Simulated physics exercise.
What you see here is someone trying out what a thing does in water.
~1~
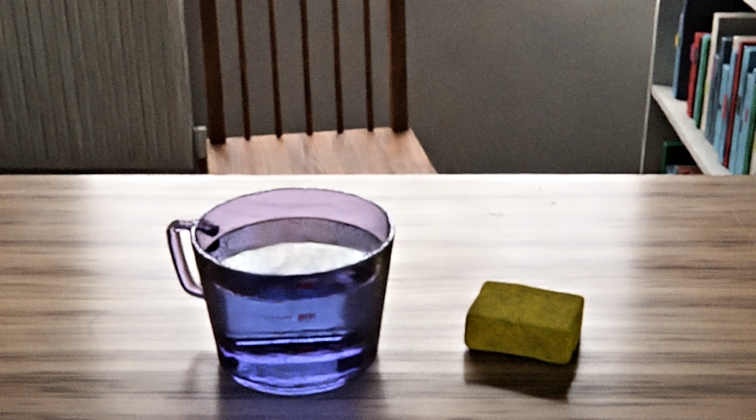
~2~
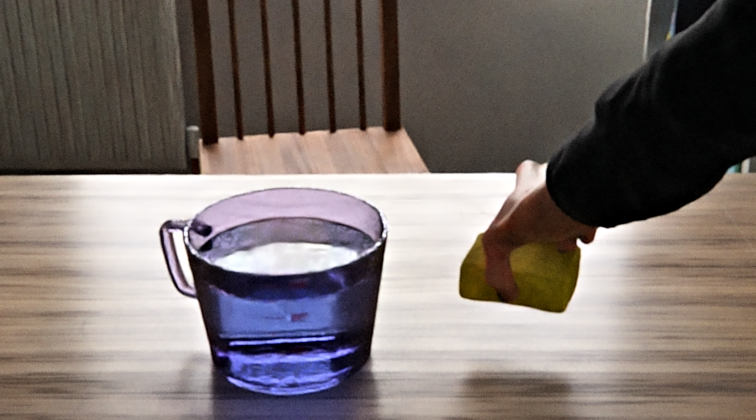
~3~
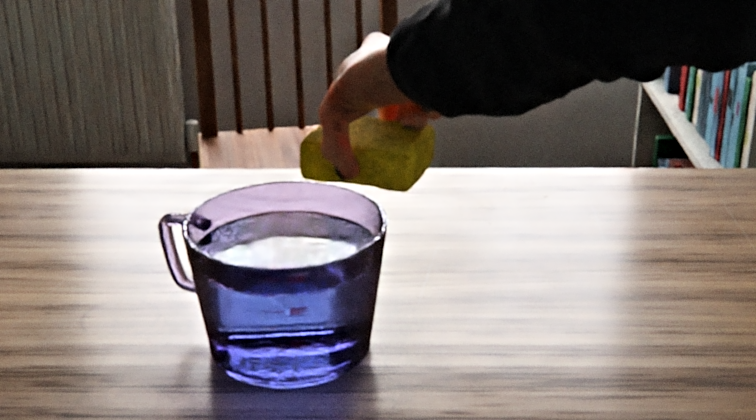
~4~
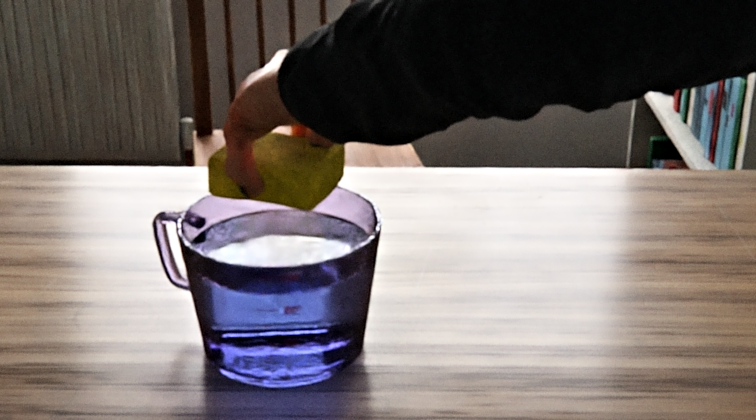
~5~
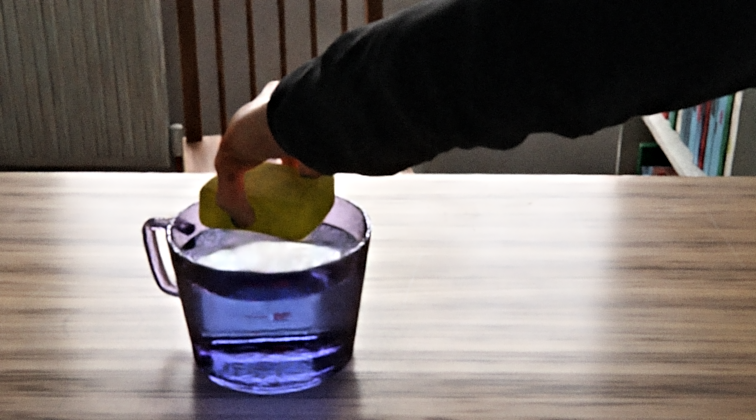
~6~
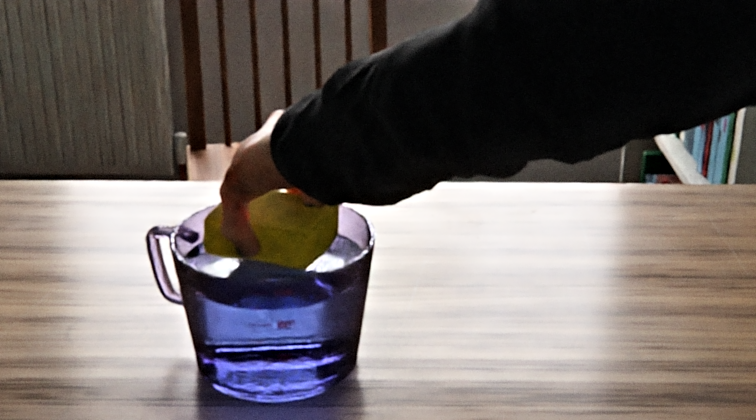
A hand in a dark sleeve picked up a yellow-green sponge from the wooden table, carried it left over a purple measuring jug of water, and lowered it inside the rim.
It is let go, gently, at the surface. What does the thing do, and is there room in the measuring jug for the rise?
What you'd see is that the thing keeps afloat while the measuring jug holds everything.
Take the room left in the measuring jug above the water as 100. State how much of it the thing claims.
Around 10 percent.
Soon after, the sponge enters the water; the measuring jug is about three quarters full.
Later, the sponge comes up again; the measuring jug is about three quarters full.
In the end, the sponge floats; the measuring jug is about three quarters full; nothing is spilt.
